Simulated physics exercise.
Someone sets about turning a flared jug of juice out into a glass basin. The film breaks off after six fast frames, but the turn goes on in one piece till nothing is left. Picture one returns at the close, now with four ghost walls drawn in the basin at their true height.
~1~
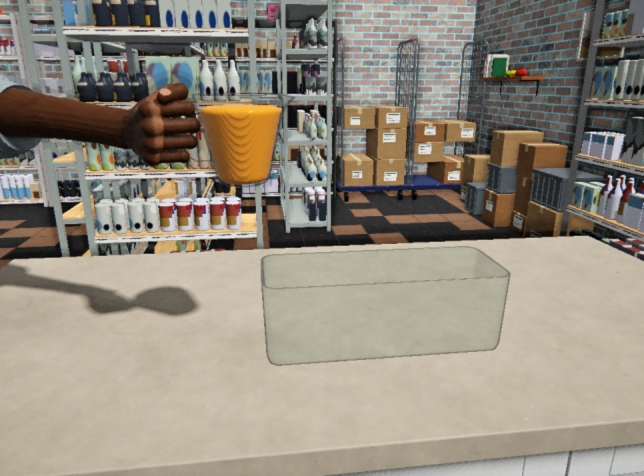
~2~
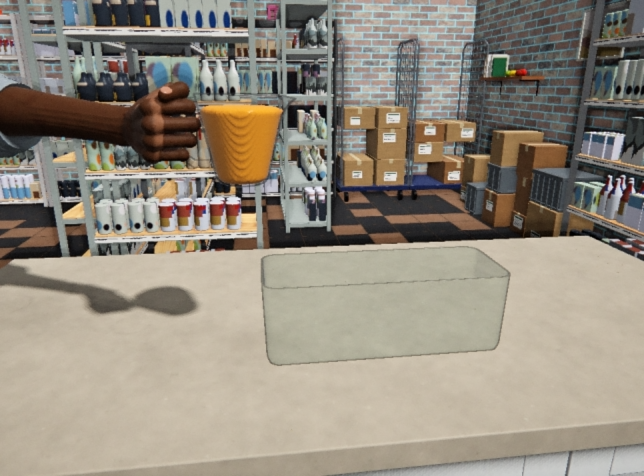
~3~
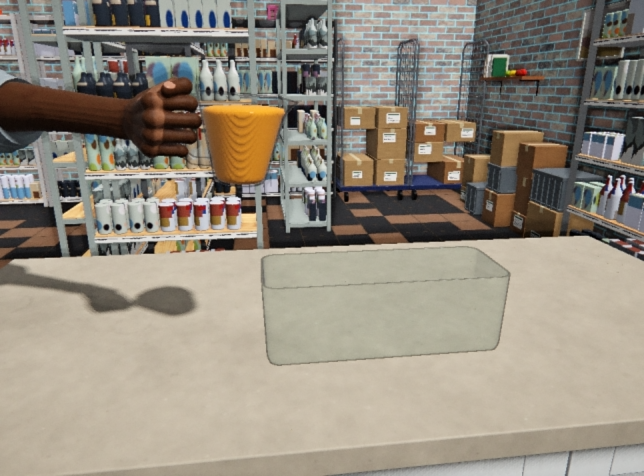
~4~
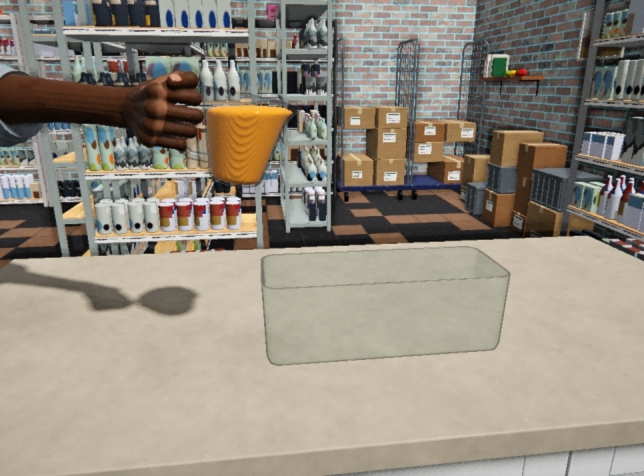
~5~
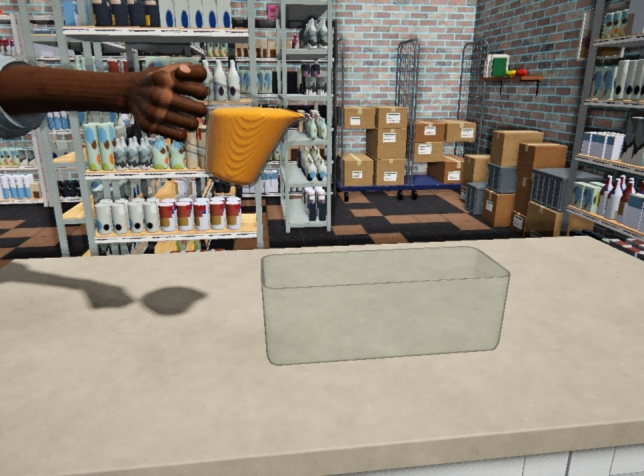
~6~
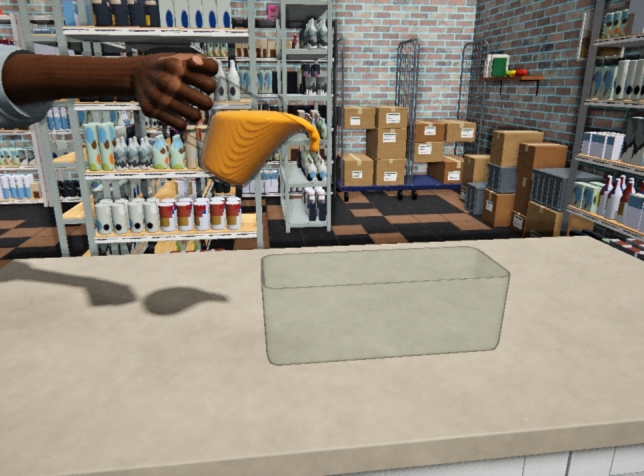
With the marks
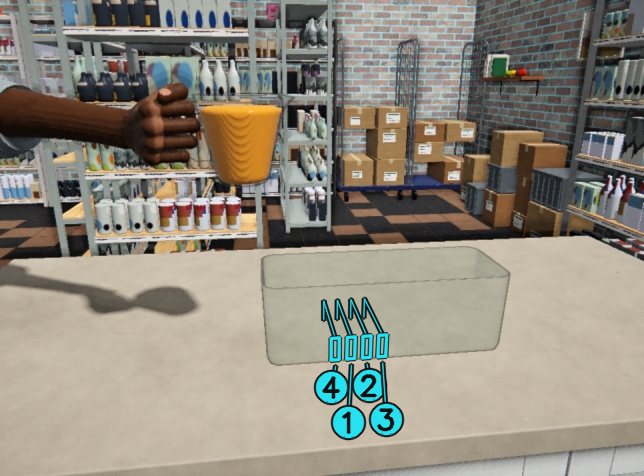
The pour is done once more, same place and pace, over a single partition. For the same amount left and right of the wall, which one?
2 beats the others.
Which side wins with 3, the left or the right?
The left side.
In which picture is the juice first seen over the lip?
Picture 6.
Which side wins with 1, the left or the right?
The right side.
In cyan, 1 at (351, 365); 2 at (367, 363); 3 at (382, 362); 4 at (335, 366).
With 1, about 21 % ends left of the wall and 78 % right of it.
With 2, about 52 % ends left of the wall and 46 % right of it.
With 3, about 82 % ends left of the wall and 14 % right of it; 4 % is lost outside.
With 4, about 6 % ends left of the wall and 93 % right of it.
